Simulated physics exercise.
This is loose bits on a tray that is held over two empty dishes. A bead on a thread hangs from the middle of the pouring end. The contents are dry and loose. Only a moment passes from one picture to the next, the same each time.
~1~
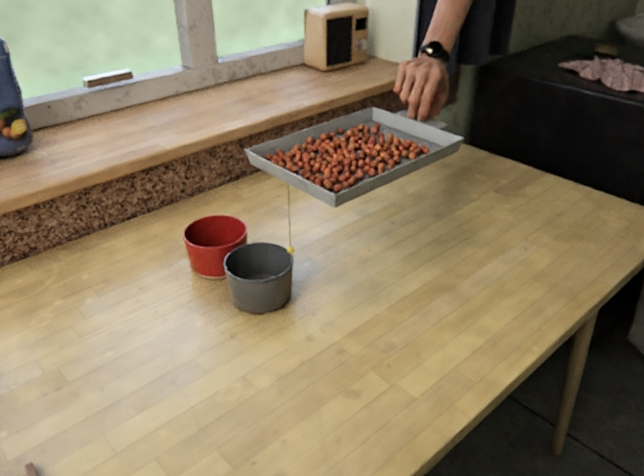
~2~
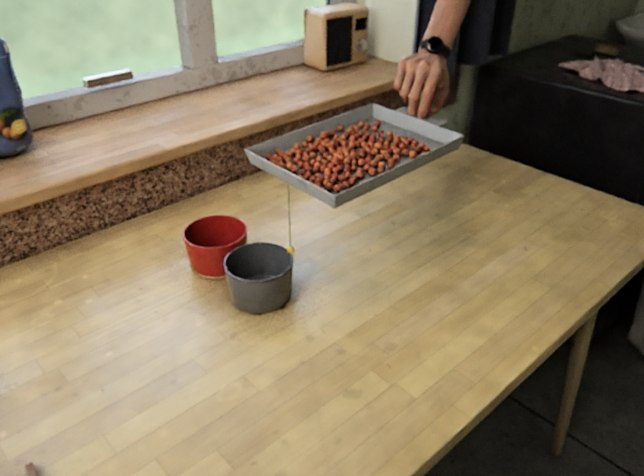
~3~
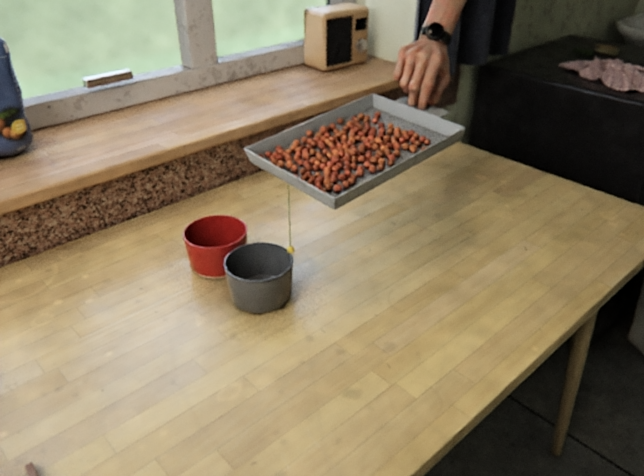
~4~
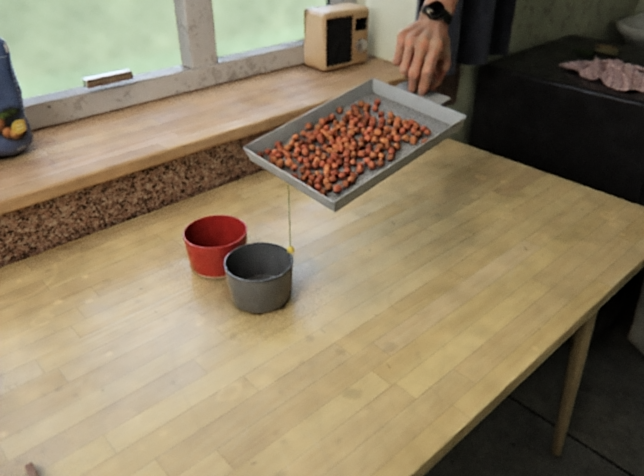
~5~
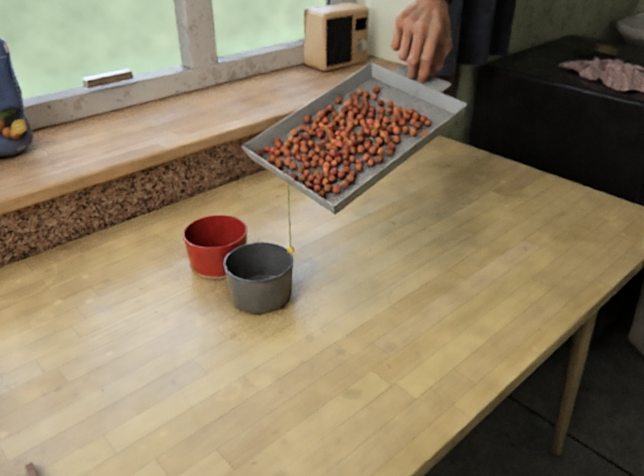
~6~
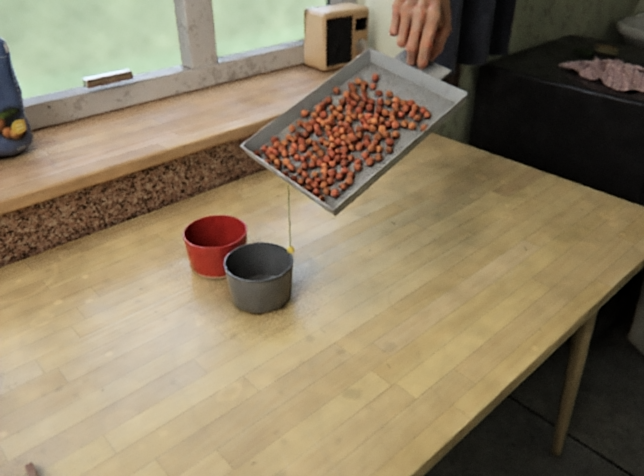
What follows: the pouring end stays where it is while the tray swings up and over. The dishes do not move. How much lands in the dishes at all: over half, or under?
Together they catch only the smaller part.
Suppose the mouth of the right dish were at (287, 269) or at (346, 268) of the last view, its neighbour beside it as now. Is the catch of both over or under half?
At the first place not half, at the second under half.
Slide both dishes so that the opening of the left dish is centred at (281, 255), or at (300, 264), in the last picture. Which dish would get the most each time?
The first try: The right one. The second: The right dish.
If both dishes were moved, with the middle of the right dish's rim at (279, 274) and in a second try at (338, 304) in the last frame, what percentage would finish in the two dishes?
In turn 20 and 70 in a hundred.
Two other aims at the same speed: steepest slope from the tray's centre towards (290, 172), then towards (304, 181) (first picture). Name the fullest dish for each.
At the first place the right one, at the second the dish on the right.
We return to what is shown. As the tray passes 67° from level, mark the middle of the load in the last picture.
Close to (320, 165).
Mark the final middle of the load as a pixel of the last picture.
At about (309, 344).
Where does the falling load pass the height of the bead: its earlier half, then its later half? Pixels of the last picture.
First near (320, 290), later near (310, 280).
Just after the last frame, tray tipped steeply; almost all on the tray; just a few outside both; just a few in the air.
A moment on, tray tipped past a quarter turn; roughly a quarter on the tray; just a few in the right dish; roughly half outside both; roughly a third in the air.
Further on, tray tipped past a quarter turn; just a few in the right dish; almost all outside both.
When it is over, tray tipped past a quarter turn; just a few in the right dish; not one in the left dish; almost all outside both.
